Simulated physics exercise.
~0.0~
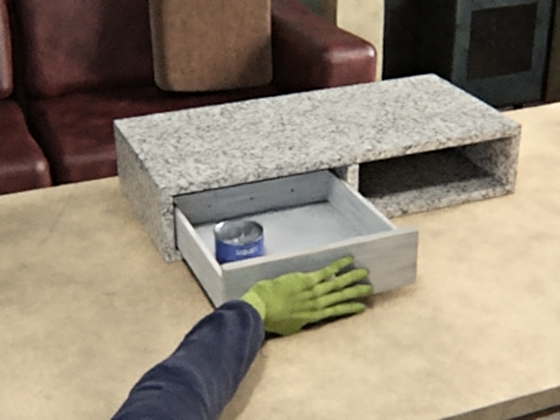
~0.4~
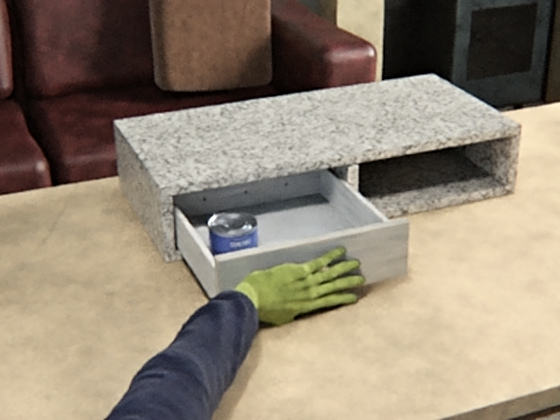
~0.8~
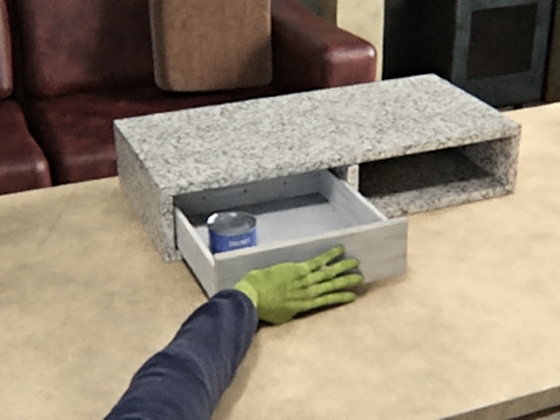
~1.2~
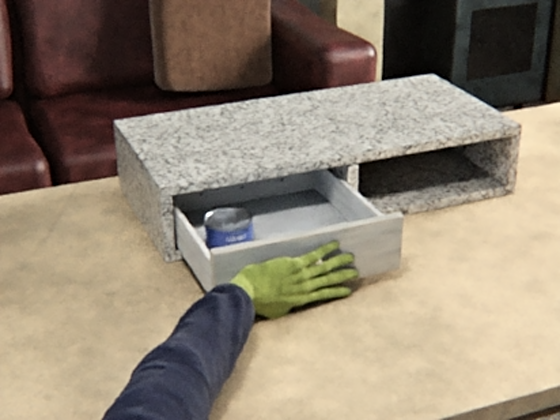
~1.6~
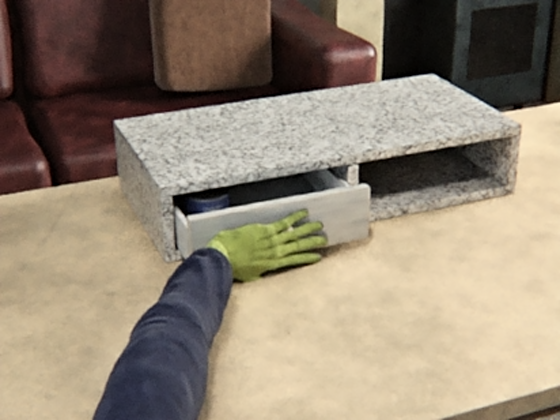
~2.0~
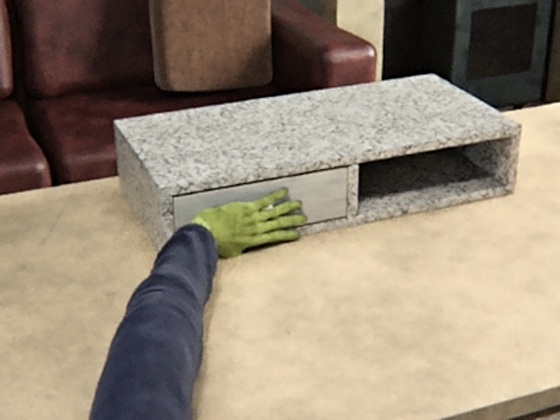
A green-gloved hand pushing an open drawer holding a blue can into a speckled low cabinet until it shuts flush.
